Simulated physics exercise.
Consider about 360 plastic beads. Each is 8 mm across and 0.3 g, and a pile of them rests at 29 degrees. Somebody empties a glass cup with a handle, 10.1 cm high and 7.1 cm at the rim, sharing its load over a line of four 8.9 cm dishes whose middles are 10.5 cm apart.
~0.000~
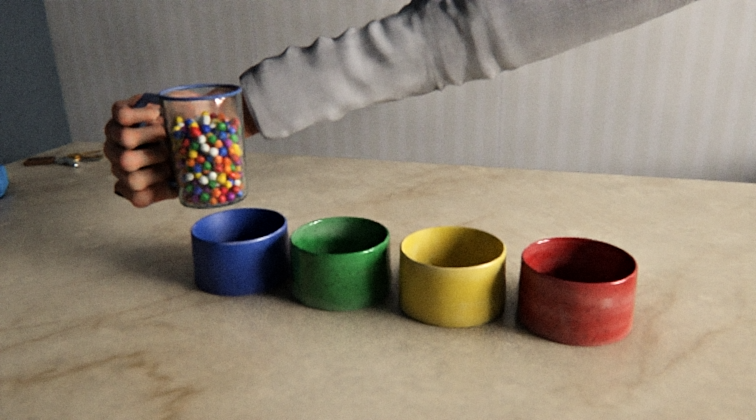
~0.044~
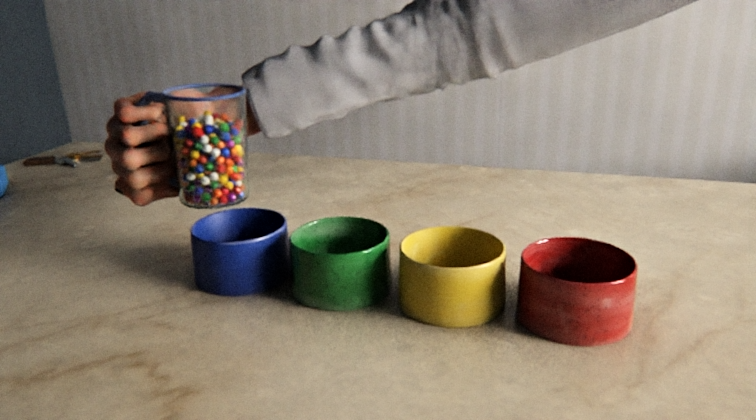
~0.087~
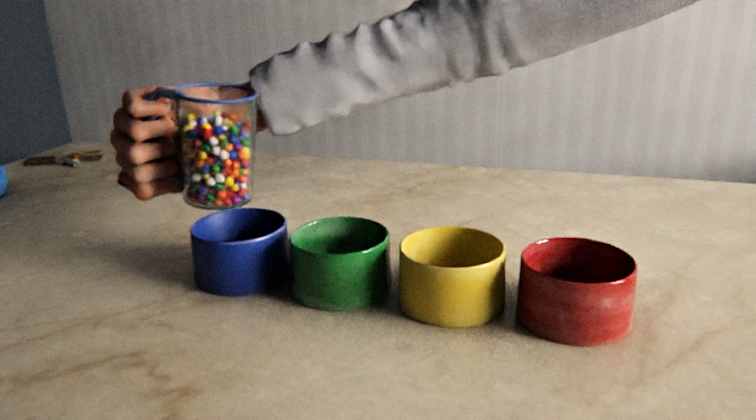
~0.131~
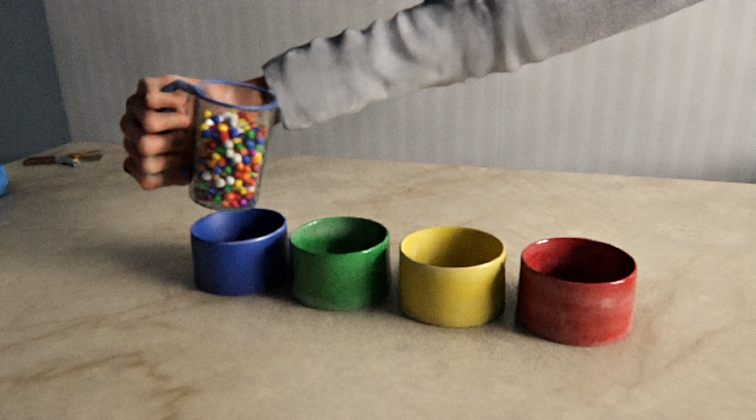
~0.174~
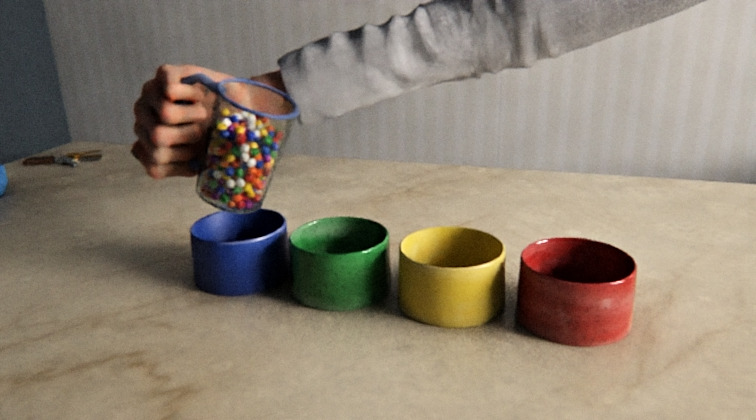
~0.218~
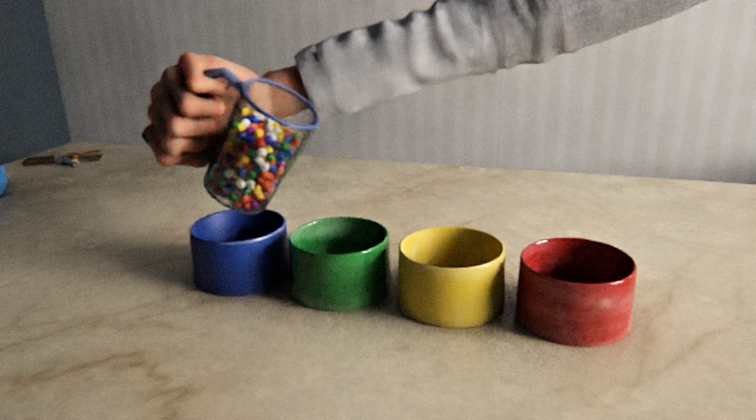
At first, a hand holds a clear cup of colorful beads upright by its handle, above and slightly left of a row of blue, green, yellow and red dishes. The hand then moves the cup a short way right, tilting it increasingly rightward above the blue dish, the beads still inside.
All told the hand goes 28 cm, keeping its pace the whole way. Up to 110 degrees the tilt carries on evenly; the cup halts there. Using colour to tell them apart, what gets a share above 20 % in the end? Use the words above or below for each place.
Red: Above; blue: Below; green: Below; yellow: Below; counter: Below.
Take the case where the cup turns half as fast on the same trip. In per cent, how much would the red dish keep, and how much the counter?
Then: Red 100, counter 0.
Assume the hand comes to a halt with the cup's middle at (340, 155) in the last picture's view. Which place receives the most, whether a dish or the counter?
Yellow.
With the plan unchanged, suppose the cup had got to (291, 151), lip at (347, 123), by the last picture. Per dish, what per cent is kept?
Red 90; blue 0; green 0; yellow 0.
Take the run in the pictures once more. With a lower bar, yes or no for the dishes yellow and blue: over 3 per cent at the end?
So yellow is a pass and blue is a miss.
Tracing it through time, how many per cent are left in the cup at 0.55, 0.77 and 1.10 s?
At the three moments: 100, 65 and 5 percent.
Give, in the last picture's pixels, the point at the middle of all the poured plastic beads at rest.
In the last view, approximately (578, 298).
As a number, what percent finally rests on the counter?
The answer is roughly 10 per cent.
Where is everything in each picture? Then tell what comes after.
The first picture shows cup at (207, 146), tilt 0 degrees, lip at (235, 93), moved 0.0 cm; middle of the pieces at (213, 159); blue dish at (239, 225); green dish at (340, 235); yellow dish at (452, 247); red dish at (578, 259).
The second picture shows cup at (210, 146), tilt 2 degrees, lip at (239, 94), moved 0.3 cm; middle of the pieces at (215, 159).
The third picture shows cup at (217, 146), tilt 6 degrees, lip at (251, 98), moved 1.1 cm; middle of the pieces at (222, 159).
The fourth picture shows cup at (230, 147), tilt 15 degrees, lip at (272, 106), moved 2.4 cm; middle of the pieces at (233, 160).
The fifth picture shows cup at (244, 148), tilt 23 degrees, lip at (293, 116), moved 3.9 cm; middle of the pieces at (244, 161).
The sixth picture shows cup at (258, 149), tilt 33 degrees, lip at (314, 126), moved 5.4 cm; middle of the pieces at (257, 162); blue dish at (238, 225); green dish at (339, 235); yellow dish at (451, 247); red dish at (577, 260). The cup turns about 205 degrees a second and travels 34 cm a second.
Then, at 0.55 s, tilt 101 degrees; cup holds 100 %.
Then, at 0.77 s, tilt 110 degrees; cup holds 65 %, red 15 %, yellow 10 %.
After 1.10 s, tilt 110 degrees; cup holds 5 %, red 75 %, yellow 10 %.
By 1.8 s all is still; red 80 %, blue 0 %, green 0 %, yellow 10 %, counter 10 %.
